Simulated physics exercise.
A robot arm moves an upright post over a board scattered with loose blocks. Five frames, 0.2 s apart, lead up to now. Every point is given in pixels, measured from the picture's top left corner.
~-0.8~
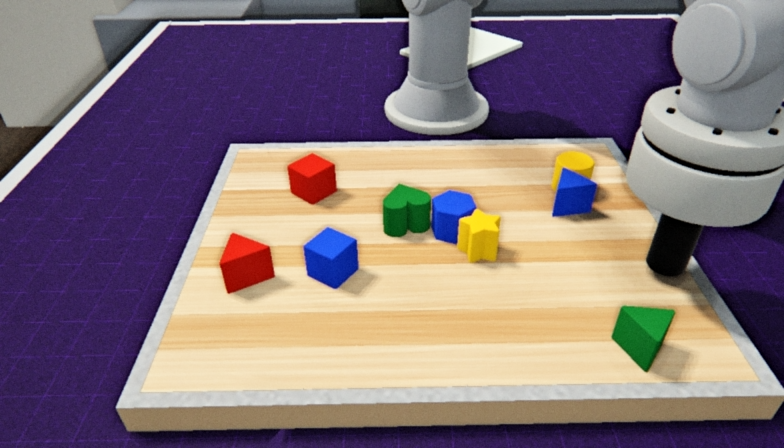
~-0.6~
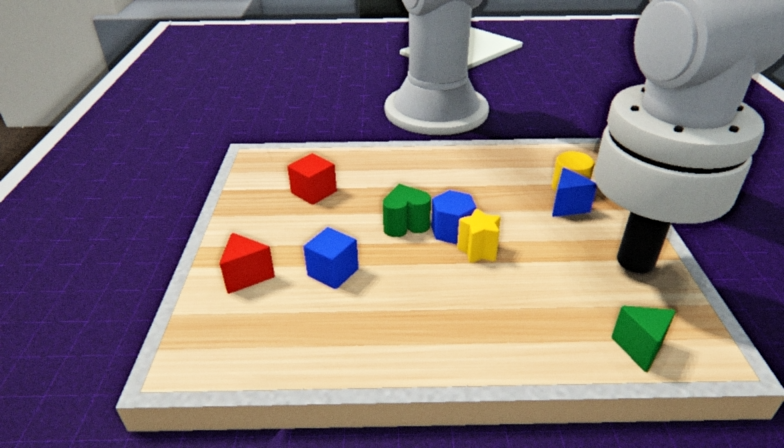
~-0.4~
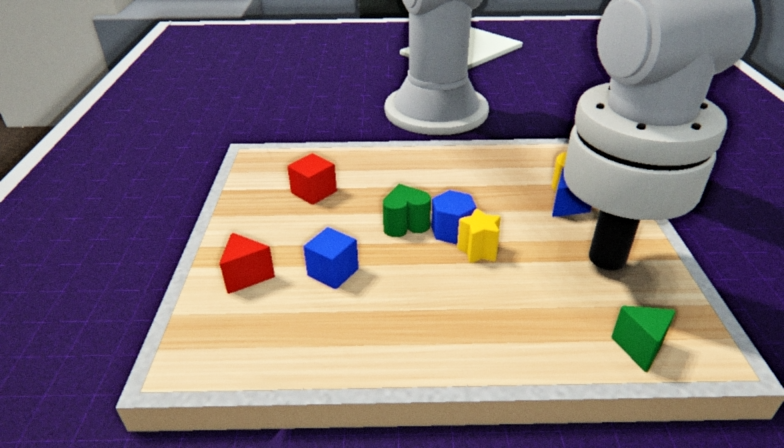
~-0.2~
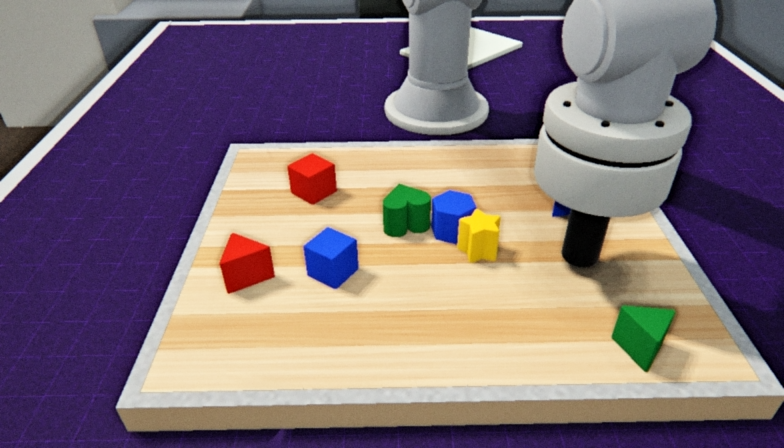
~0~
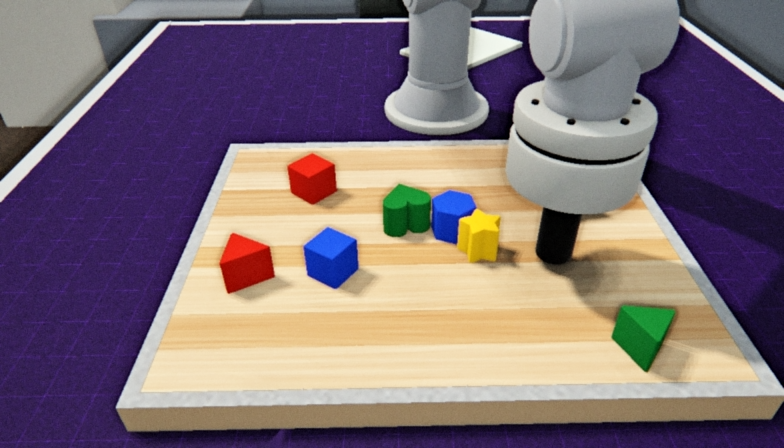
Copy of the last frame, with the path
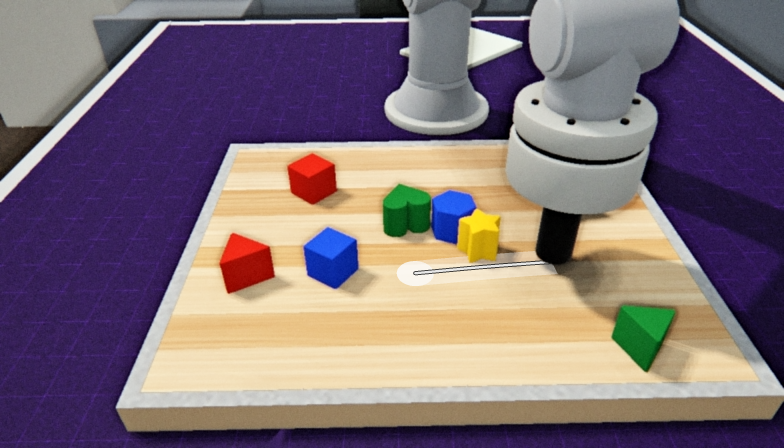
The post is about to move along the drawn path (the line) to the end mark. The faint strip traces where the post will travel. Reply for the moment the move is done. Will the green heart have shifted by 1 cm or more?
I believe not.
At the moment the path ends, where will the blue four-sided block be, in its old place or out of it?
Once the path ends, it is where it was.
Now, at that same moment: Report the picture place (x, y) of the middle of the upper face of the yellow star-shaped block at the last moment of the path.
It comes to (438, 220).
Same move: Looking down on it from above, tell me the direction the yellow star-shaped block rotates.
It goes clockwise.
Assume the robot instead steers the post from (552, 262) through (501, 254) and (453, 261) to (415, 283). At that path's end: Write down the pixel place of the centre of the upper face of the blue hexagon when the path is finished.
The point I'd pick in the picture is (438, 193).
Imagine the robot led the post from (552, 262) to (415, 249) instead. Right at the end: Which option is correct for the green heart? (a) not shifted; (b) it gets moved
b.
Path on the board, from (552, 262) to (415, 273).
What follows on the original path. One third of the way, post (507, 258); yellow star-shaped block (476, 220).
Two thirds of the way, post (461, 262); blue hexagon (451, 198), turned 15° clockwise; yellow star-shaped block (448, 219), turned 55° clockwise.
At the end, post (415, 266); blue four-sided block in place; green heart in place; blue hexagon (451, 198), turned 15° clockwise; yellow star-shaped block (438, 220), turned 85° clockwise.
